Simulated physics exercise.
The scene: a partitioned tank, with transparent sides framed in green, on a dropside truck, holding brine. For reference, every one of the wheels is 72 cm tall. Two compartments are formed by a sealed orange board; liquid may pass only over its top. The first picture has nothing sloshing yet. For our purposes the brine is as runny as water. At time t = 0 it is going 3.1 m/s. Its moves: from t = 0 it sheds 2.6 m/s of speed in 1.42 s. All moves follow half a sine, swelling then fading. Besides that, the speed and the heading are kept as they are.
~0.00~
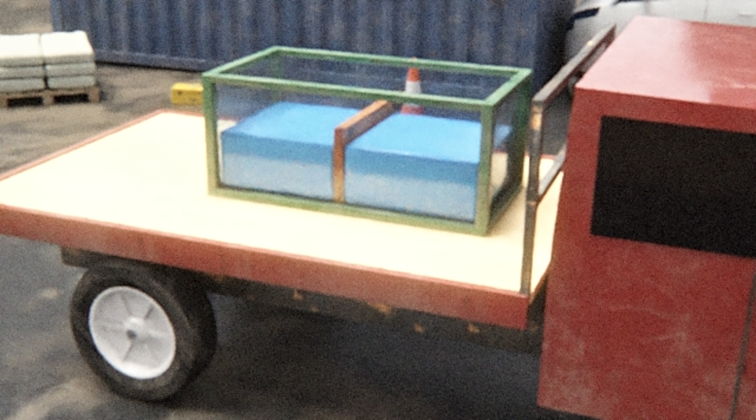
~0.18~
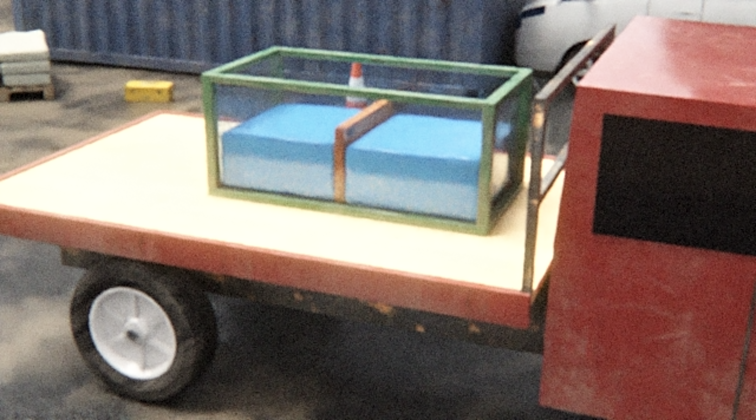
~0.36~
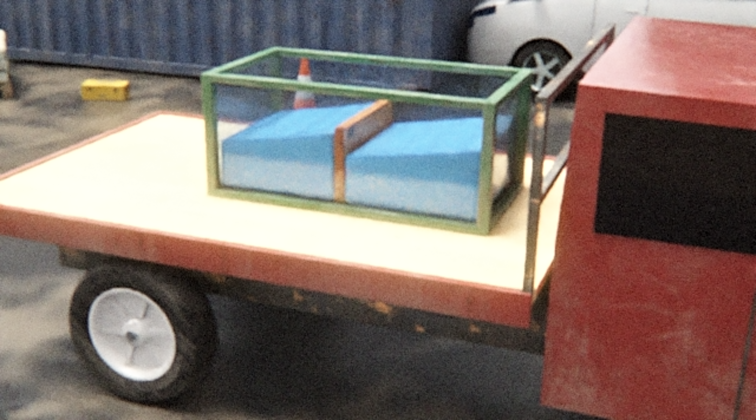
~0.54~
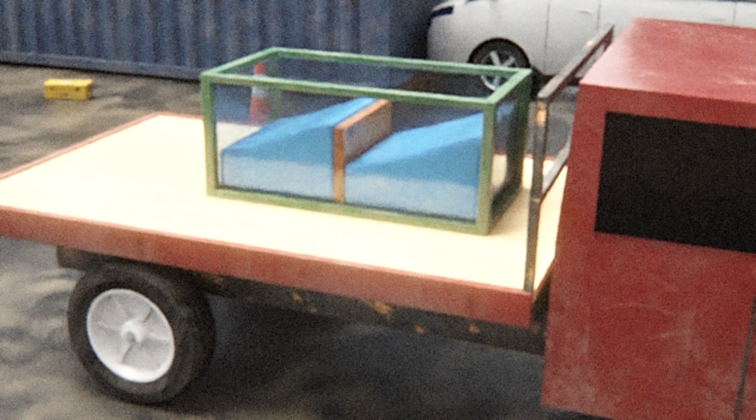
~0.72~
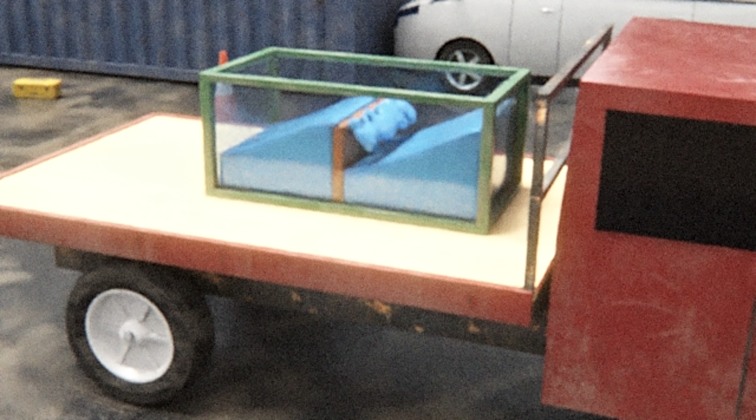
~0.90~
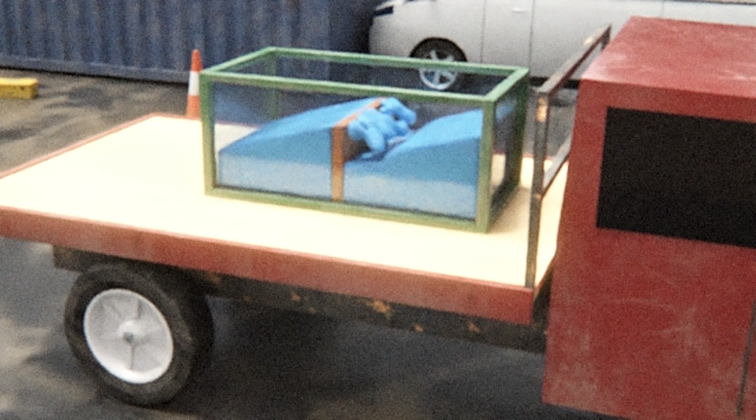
Blue liquid in a green-framed, partitioned tank sloping up toward the right and surging over the divider as a red truck rolls past a container.
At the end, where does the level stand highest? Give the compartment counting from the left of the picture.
Second.
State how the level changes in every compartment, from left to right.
1 down, 1 up, from the left.
By 1.20 s left to right it is 28, 29 cm deep.
By 1.70 s left to right it is 28, 29 cm deep.
By 2.10 s left to right it is 28, 29 cm deep.
By 4.41 s left to right it is 28, 29 cm deep.
